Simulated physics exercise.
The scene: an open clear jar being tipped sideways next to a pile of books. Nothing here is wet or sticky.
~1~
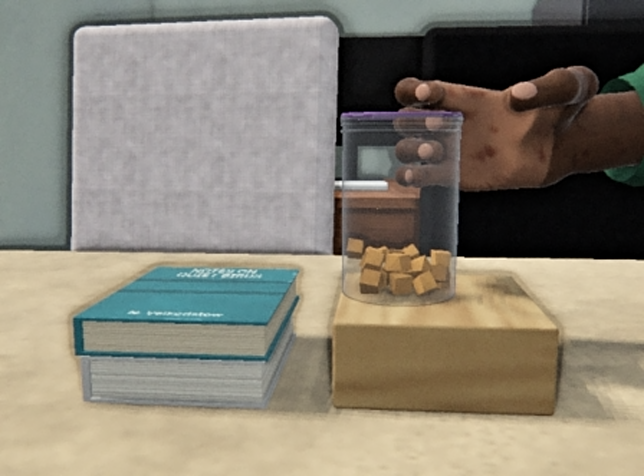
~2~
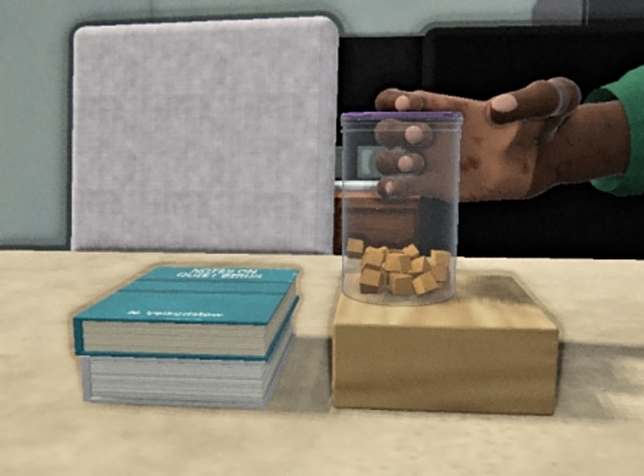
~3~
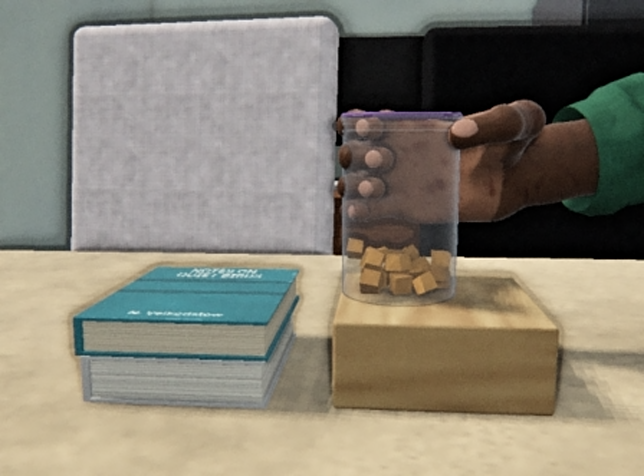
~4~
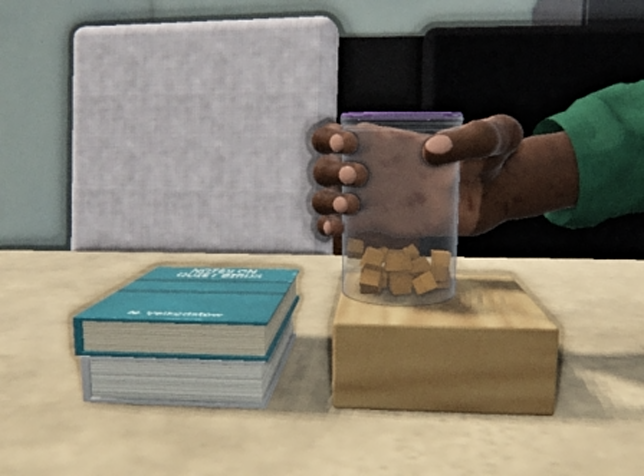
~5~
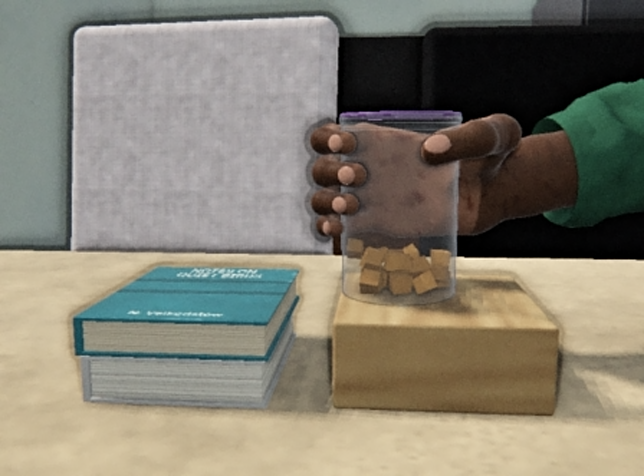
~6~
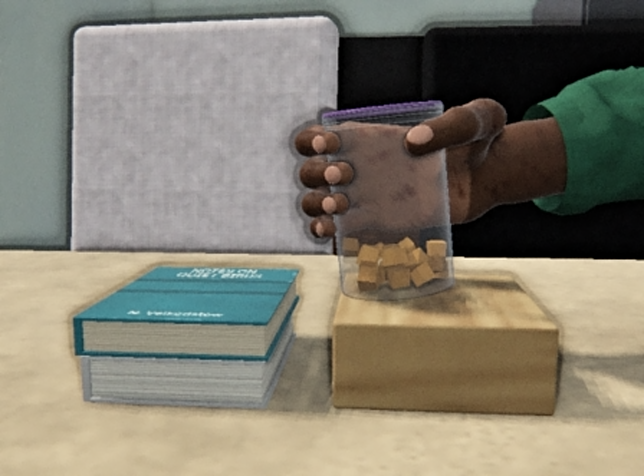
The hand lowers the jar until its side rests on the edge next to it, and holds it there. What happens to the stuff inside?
In the end the load keeps within the rim.
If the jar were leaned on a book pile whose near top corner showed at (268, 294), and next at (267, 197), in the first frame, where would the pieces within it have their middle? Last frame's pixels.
One: (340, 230). Two: (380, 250).
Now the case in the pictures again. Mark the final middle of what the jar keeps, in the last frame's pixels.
Near (323, 257).
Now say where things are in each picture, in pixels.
Jar at (400, 205), a quarter full of croutons; book pile at (204, 306), its top about level with the jar's foot, in the first frame.
Jar at (400, 205), upright; rim at (344, 116); top of the contents at (395, 258), in the second frame.
Jar at (400, 205), upright; rim at (344, 116); book pile at (204, 306), in the third frame.
Jar at (400, 205), upright; rim at (344, 116); top of the contents at (395, 258), in the fourth frame.
Jar at (399, 205), upright; rim at (343, 116); book pile at (204, 306), in the fifth frame.
Jar at (390, 199), leaning 6°; rim at (326, 117); book pile at (204, 306), its top about level with the jar's foot, in the sixth frame.
Then, 0.43 s after the last picture, the jar leans 37°; everything is still inside.
Then, 0.90 s after the last picture, the jar leans 71°; everything is still inside.
Then, 1.45 s after the last picture, the jar rests on the book pile at 88°; everything is still inside.
At rest, the jar rests on the book pile at 88°; everything is still inside.
